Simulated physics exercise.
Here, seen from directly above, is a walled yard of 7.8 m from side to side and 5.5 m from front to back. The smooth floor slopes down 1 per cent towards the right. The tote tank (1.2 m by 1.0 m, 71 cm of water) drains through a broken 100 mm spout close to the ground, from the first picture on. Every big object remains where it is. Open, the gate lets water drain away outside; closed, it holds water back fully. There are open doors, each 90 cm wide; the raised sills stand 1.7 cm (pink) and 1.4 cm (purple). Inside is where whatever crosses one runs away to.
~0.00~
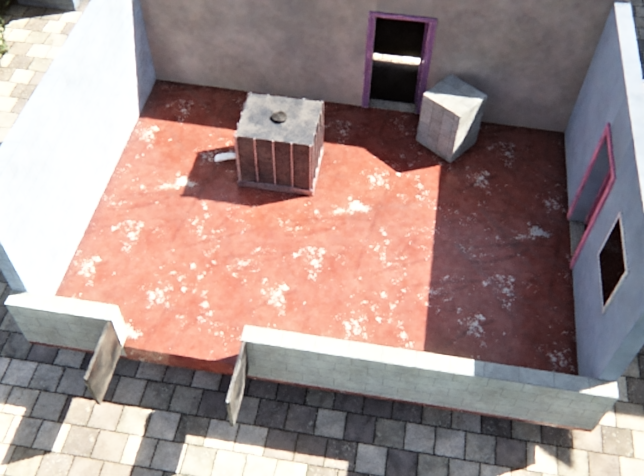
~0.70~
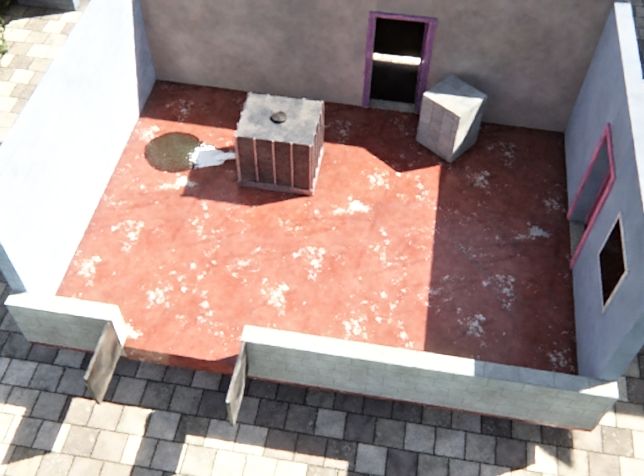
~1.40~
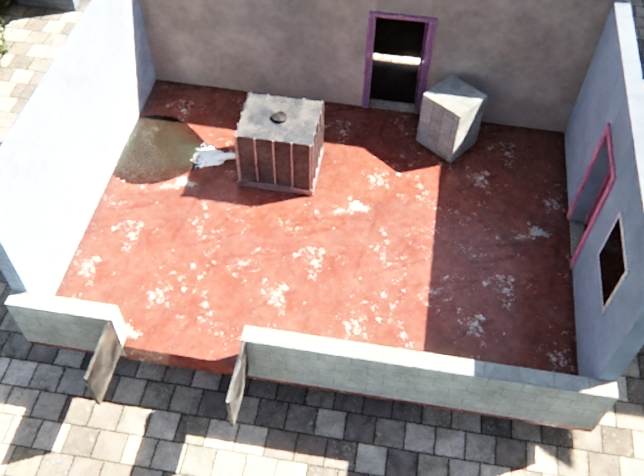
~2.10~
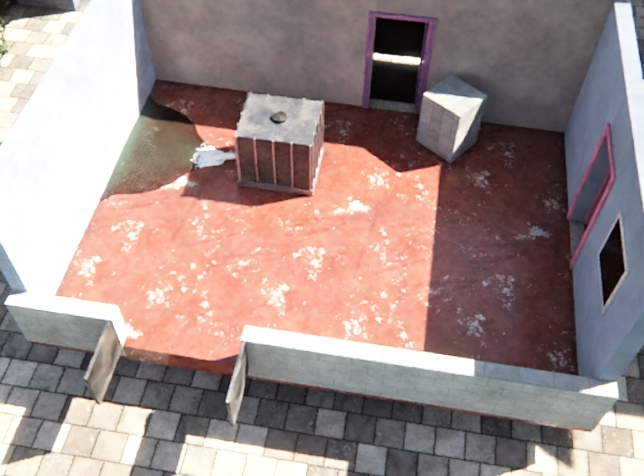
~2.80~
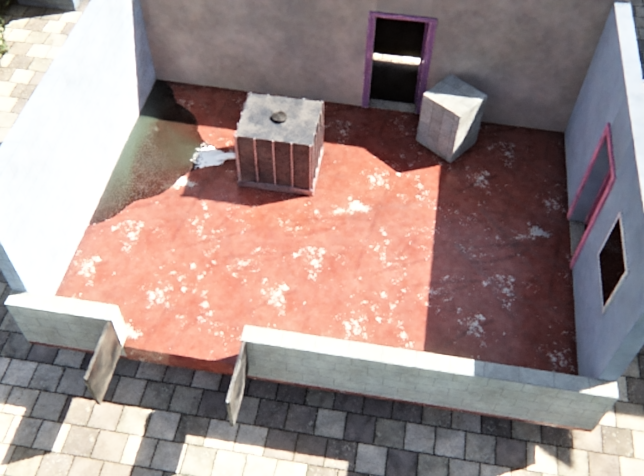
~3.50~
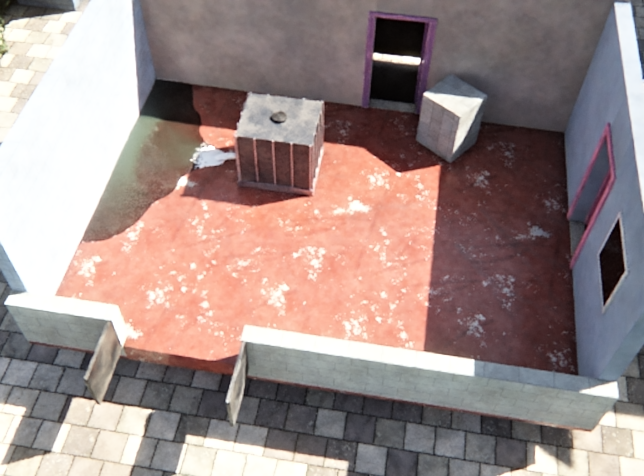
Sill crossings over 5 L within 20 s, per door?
Pink door: Under; purple door: Under.
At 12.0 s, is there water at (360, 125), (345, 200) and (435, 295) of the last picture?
One by one, I'd say swamped, spared and spared.
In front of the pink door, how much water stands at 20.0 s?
0.0 cm.
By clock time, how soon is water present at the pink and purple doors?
Arrival: Pink not within the 20 s, purple 11.0 s.
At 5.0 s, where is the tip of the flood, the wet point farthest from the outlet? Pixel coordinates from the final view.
Front tip: Roughly (79, 271) in the last view.
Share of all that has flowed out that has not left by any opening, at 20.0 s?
96 %.
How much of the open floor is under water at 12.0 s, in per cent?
Roughly 45 per cent of the floor is wet.
After 5.0 s water covers 15 % of the floor and is deepest (5 cm) near (135, 149); pink door not reached, purple door not reached.
After 8.0 s water covers 25 % of the floor and is deepest (5 cm) near (214, 160); pink door not reached, purple door not reached.
After 12.0 s water covers 45 % of the floor and is deepest (4 cm) near (214, 160); pink door not reached, purple door 0.81 cm at the sill, 0 L in.
After 16.0 s water covers 60 % of the floor and is deepest (4 cm) near (214, 160); pink door not reached, purple door 1.4 cm at the sill, 0 L in.
After 20.0 s water covers 75 % of the floor and is deepest (4 cm) near (214, 160); pink door not reached, purple door 1.9 cm at the sill, 1 L in.
